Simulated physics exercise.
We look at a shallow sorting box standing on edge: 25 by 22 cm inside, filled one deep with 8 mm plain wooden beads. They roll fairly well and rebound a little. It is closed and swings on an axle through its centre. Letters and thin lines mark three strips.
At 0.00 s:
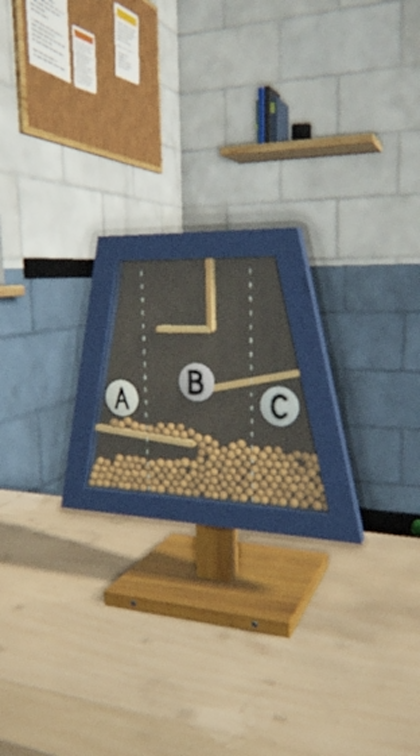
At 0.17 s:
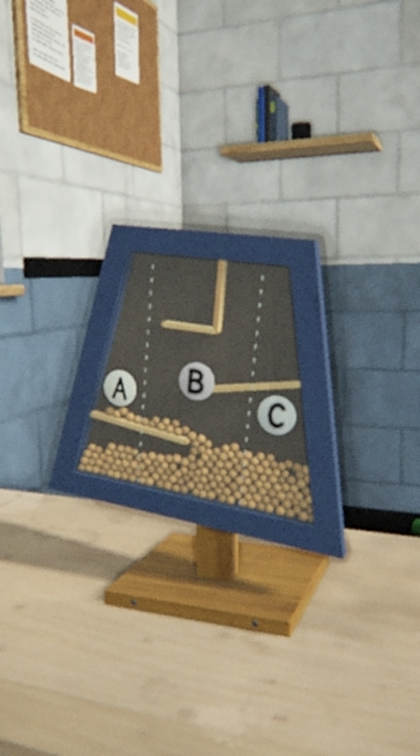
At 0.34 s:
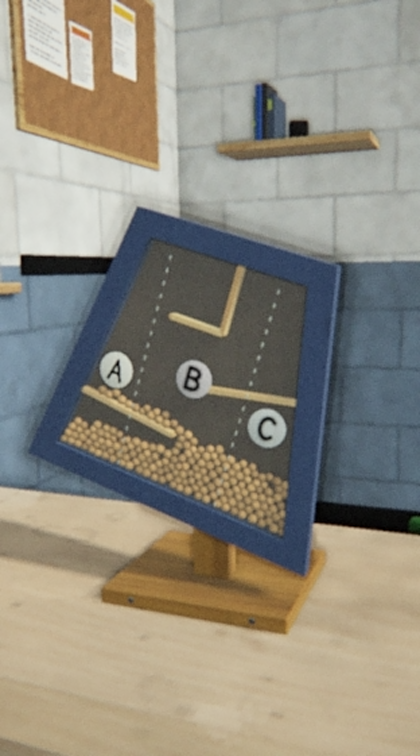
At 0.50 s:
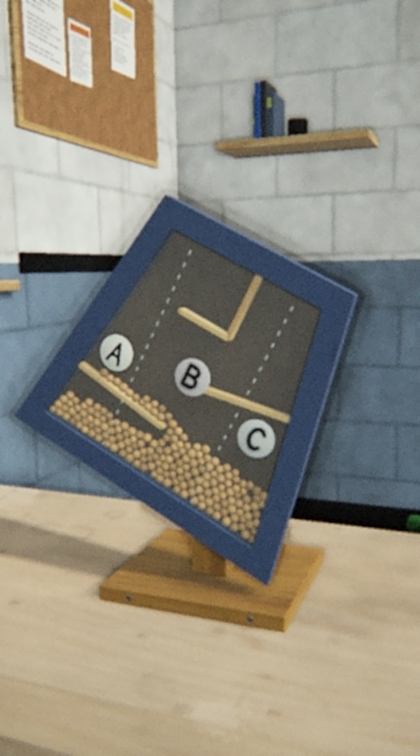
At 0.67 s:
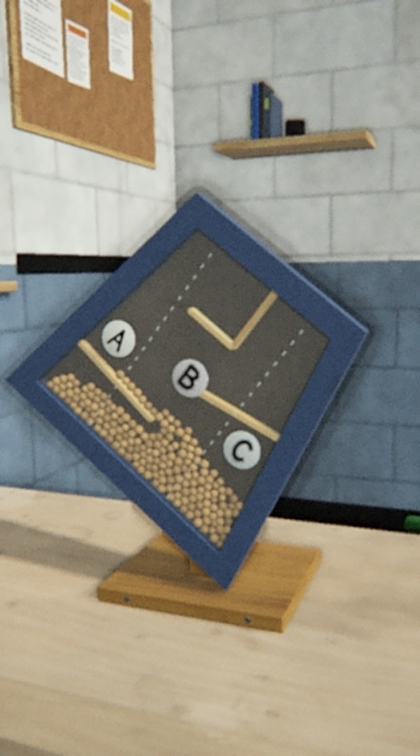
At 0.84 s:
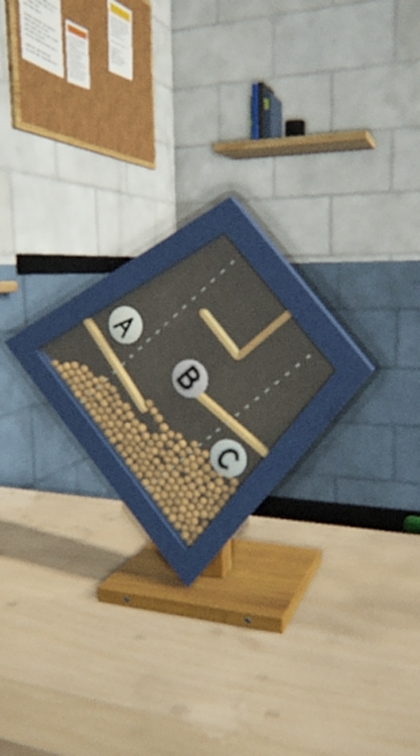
In a tiled room with a corkboard, a blue-framed box of small round beads turning clockwise on a wooden stand, beads shifting inside.
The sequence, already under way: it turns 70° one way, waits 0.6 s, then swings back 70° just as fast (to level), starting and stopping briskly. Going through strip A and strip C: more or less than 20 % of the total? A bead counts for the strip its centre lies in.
A less, C more than 20 %.
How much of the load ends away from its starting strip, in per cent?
Roughly 35 per cent.
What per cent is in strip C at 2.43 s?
Some 60 per cent.
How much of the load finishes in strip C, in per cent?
About 50 per cent.
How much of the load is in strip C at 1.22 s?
Roughly 45 per cent.
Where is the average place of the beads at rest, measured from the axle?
About 4 cm right and 8 cm below.
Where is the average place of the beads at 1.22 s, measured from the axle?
About 6 cm left and 6 cm below.
After 1.22 s, it stands 70° clockwise; the beads' middle is 6 cm left of and 6 cm below the centre; A 10 %, B 45 %, C 45 %.
After 2.43 s, it stands 35° clockwise; the beads' middle is 1 cm right of and 9 cm below the centre; A 5 %, B 40 %, C 60 %.
After 3.03 s, it stands level; the beads' middle is 5 cm right of and 7 cm below the centre; A 5 %, B 45 %, C 55 %.
Settled by 4.0 s, it stands level; A 5 %, B 45 %, C 50 %.
